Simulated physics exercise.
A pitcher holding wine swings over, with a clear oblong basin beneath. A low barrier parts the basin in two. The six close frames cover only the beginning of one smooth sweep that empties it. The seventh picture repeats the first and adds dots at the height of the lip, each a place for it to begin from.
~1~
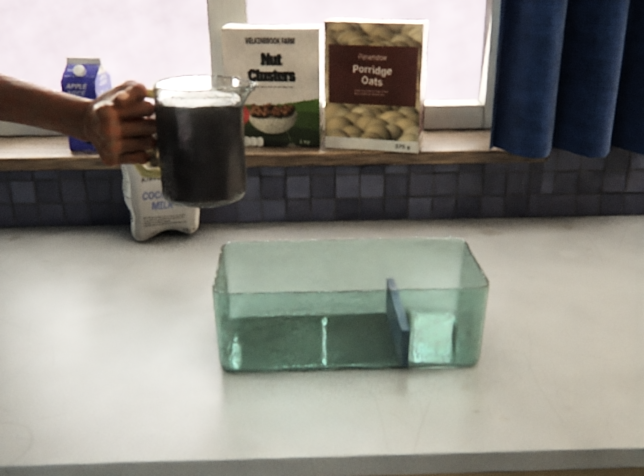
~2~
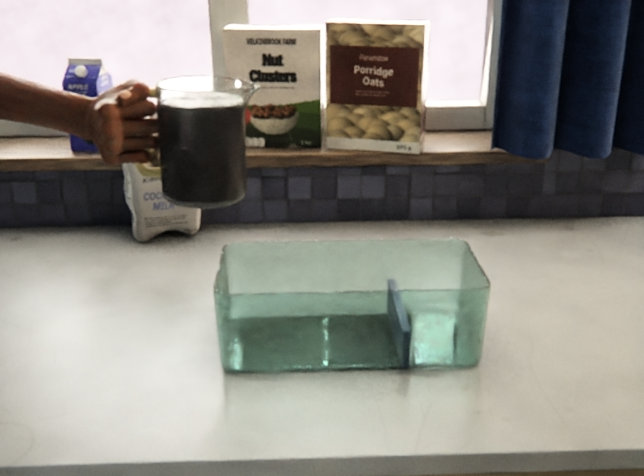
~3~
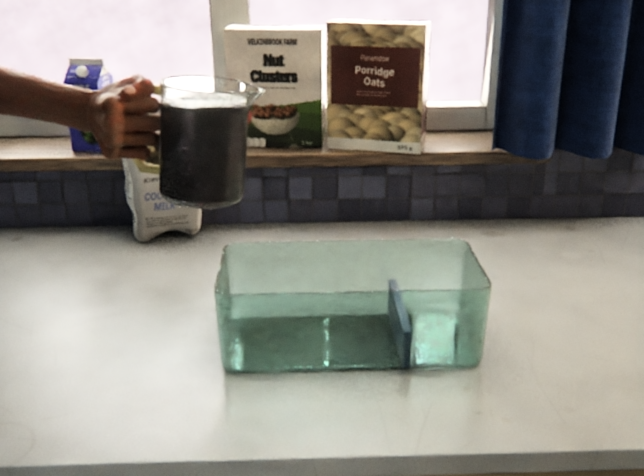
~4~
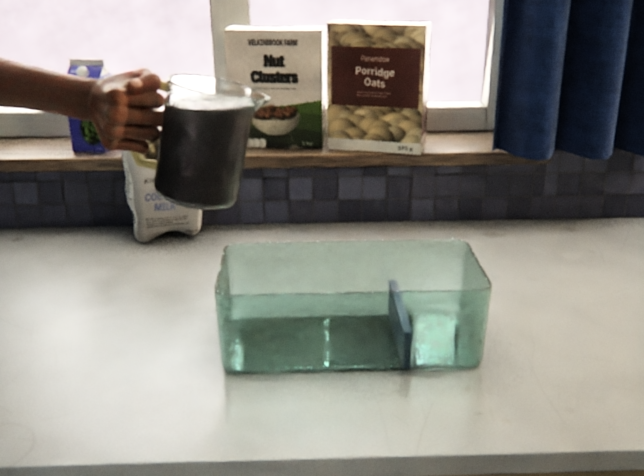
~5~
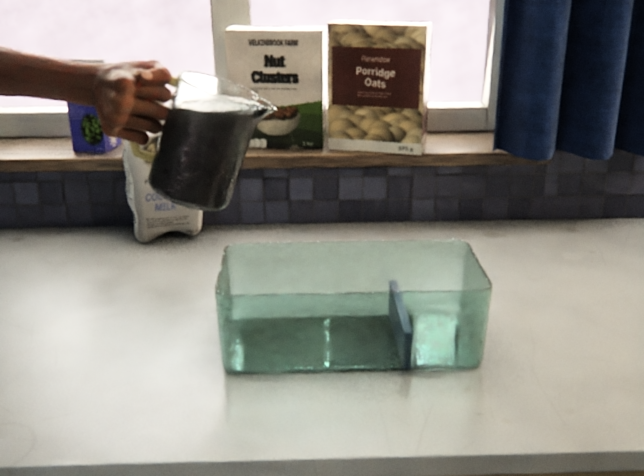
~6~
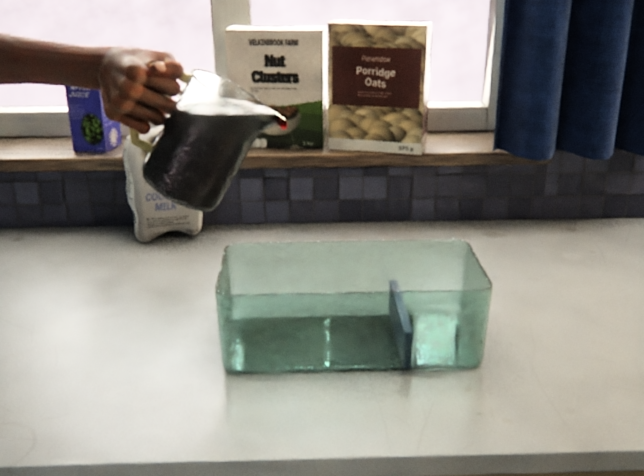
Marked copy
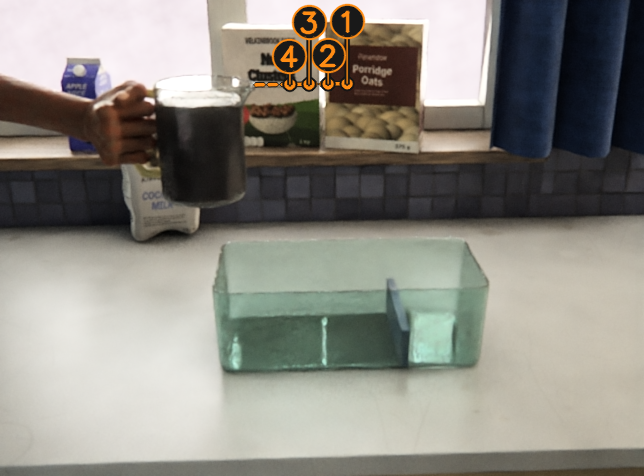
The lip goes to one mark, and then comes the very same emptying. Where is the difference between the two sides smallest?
Spot 2.
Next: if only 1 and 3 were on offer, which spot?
The answer is 1.
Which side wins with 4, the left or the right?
The left one.
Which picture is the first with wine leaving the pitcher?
In picture 6.
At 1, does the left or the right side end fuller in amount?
More ends on the right.
In orange, 1 at (347, 83); 2 at (328, 83); 3 at (309, 84); 4 at (289, 84).
If 1 is chosen, about 22 % ends left of the wall and 76 % right of it.
If 2 is chosen, about 51 % ends left of the wall and 48 % right of it.
If 3 is chosen, about 85 % ends left of the wall and 11 % right of it; 4 % is lost outside.
If 4 is chosen, about 94 % ends left of the wall and 3 % right of it; 3 % is lost outside.
